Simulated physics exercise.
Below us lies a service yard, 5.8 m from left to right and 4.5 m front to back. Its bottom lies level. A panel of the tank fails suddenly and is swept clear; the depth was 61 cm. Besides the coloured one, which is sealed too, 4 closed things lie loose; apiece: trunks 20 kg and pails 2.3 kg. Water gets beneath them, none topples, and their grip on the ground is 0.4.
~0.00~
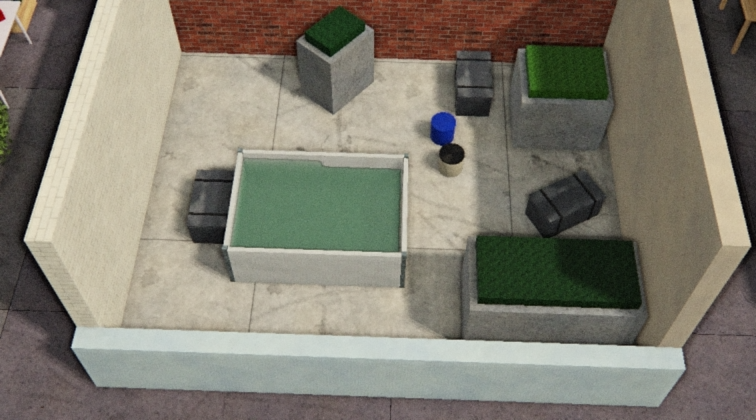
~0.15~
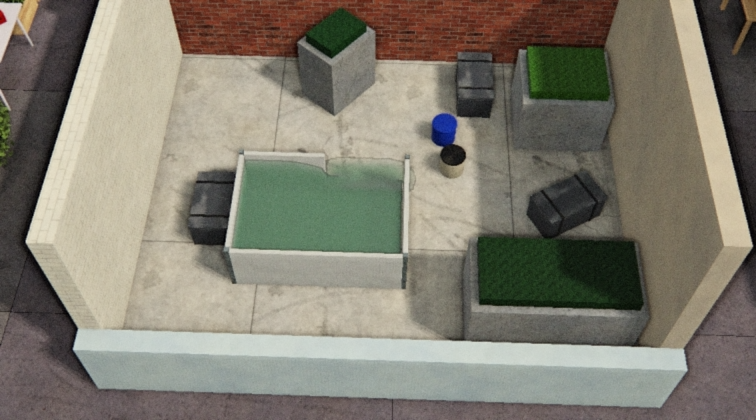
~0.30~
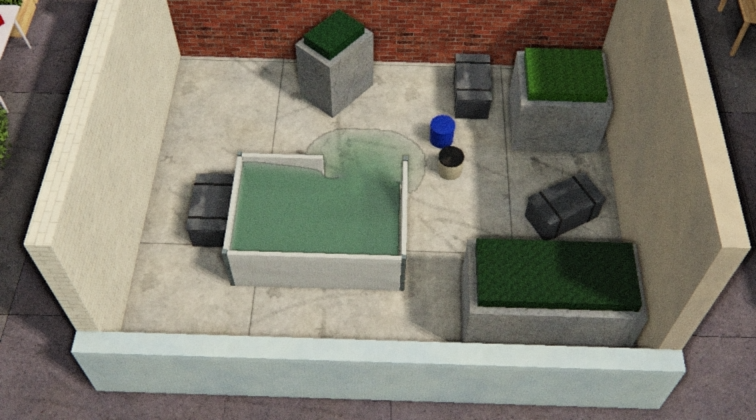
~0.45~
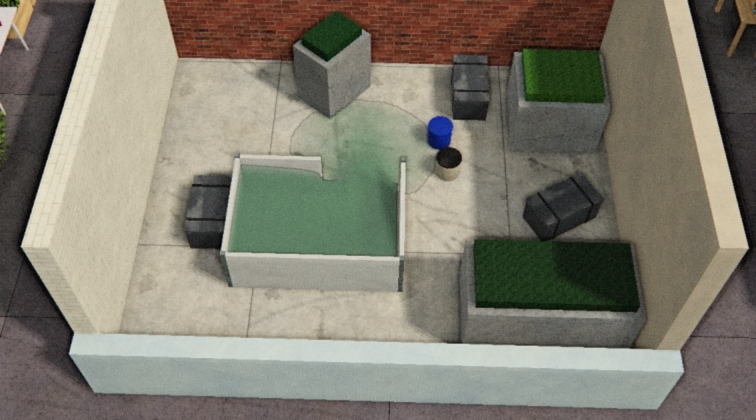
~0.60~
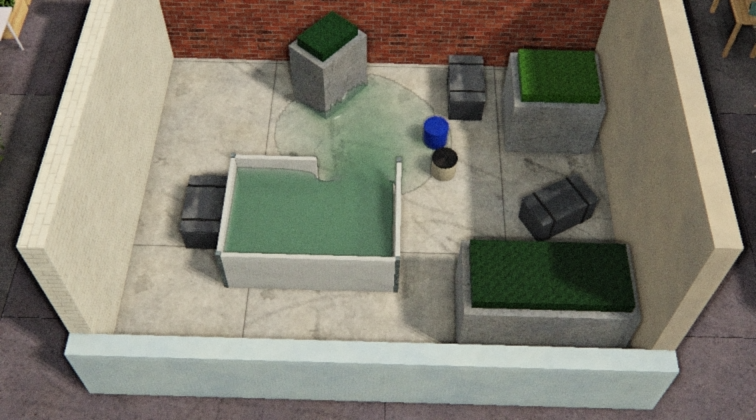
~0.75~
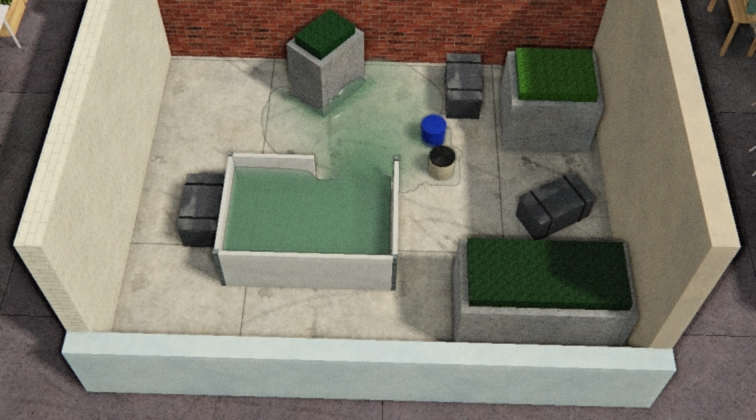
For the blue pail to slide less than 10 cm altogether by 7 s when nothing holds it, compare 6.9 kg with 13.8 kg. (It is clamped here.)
I expect that neither load is enough.
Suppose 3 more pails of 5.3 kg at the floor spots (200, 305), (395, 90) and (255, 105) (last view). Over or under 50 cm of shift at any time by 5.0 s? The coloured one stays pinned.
In that order: Short of it, past it, more.
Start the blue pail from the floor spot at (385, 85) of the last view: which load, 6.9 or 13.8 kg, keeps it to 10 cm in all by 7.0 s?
Neither is enough.
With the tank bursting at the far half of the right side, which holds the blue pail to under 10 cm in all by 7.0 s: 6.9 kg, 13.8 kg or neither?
In that case only the larger load is enough.
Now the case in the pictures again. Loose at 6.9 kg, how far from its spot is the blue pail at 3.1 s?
About 80 cm.
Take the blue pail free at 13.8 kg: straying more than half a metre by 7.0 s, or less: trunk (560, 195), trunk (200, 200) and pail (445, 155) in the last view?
In that order: Over, short of it, more.
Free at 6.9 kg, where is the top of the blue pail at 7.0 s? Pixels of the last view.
Near (453, 248).
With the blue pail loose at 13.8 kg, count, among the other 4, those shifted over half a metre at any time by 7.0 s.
3 of them.
After 1.4 s the blue pail would be 78 cm from its start with 6.9 kg and 48 cm from its start with 13.8 kg; 8 cm of water round it then.
After 3.1 s the blue pail would be 72 cm from its start with 6.9 kg and 55 cm from its start with 13.8 kg; 10 cm of water round it then.
After 4.9 s the blue pail would be 139 cm from its start with 6.9 kg and 70 cm from its start with 13.8 kg; 7 cm of water round it then.
After 7.0 s the blue pail would be 188 cm from its start with 6.9 kg and 79 cm from its start with 13.8 kg; 7 cm of water round it then.
